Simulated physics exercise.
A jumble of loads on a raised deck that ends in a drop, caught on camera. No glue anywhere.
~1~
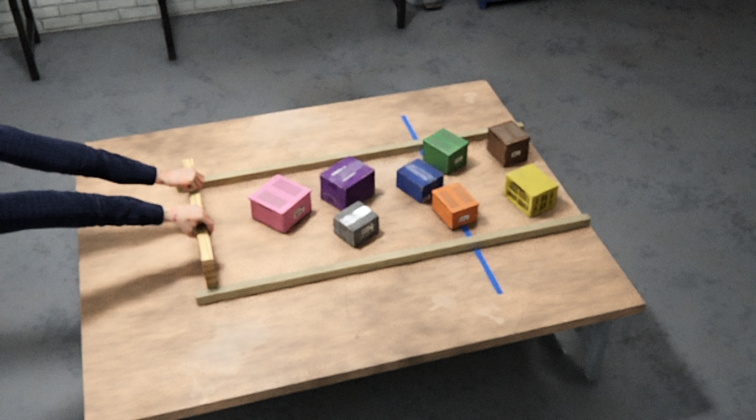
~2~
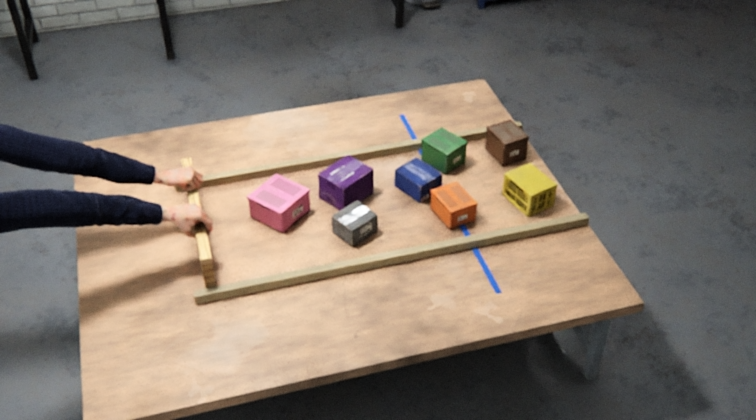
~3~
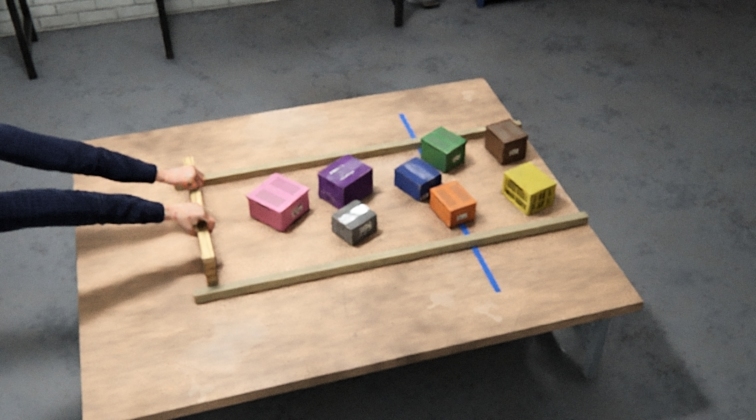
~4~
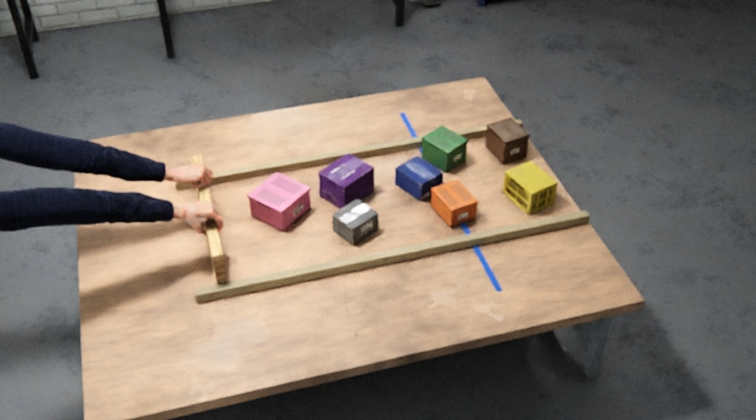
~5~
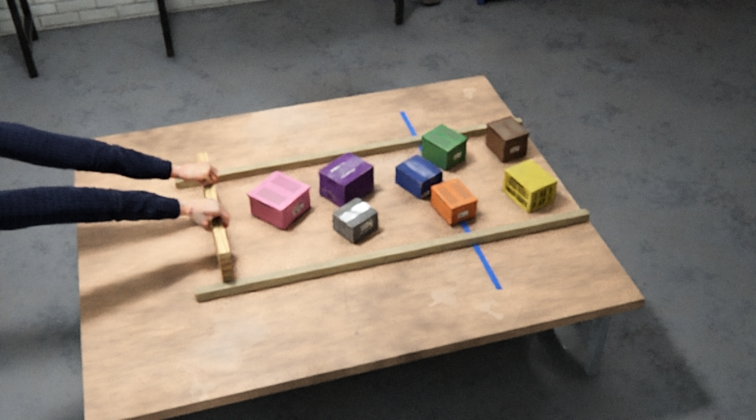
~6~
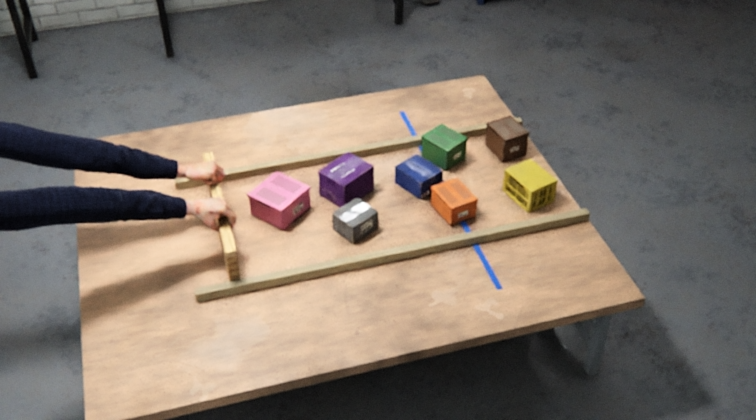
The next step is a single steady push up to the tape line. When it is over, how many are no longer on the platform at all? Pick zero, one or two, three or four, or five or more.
The answer is zero.
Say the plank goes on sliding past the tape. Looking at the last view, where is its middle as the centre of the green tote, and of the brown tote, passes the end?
(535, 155) and (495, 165), more or less.
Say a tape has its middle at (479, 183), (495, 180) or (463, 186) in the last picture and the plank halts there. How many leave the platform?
Going through them in order, you'd see 1, 3 and 1.
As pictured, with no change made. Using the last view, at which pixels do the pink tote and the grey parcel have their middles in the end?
The pink tote ends at (466, 176) and the grey parcel at (474, 202).
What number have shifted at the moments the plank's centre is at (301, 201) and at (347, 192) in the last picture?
One spot: 2. Other spot: 5.
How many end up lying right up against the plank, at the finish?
My count gives 2.
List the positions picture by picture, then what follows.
Brown tote (508, 144); yellow crate (531, 190); green tote (445, 152); plank (200, 223); tape (446, 194), in the first frame.
Yellow crate (529, 189); blue box (418, 180), in the second frame.
Green tote (443, 150); orange tote (453, 204), in the third frame.
Brown tote (507, 141); purple box (347, 182), in the fourth frame.
Yellow crate (530, 186); plank (215, 216), in the fifth frame.
Brown tote (507, 139); yellow crate (529, 185); green tote (444, 148); plank (221, 216); tape (445, 189), in the sixth frame.
Soon after, none off yet; brown tote at rest near (507, 139); yellow crate at rest near (529, 185); green tote at rest near (444, 148).
After that, none off yet; brown tote at rest near (507, 139); yellow crate at rest near (529, 185); green tote displaced a little near (454, 144).
In the end, the number that fall off is zero.
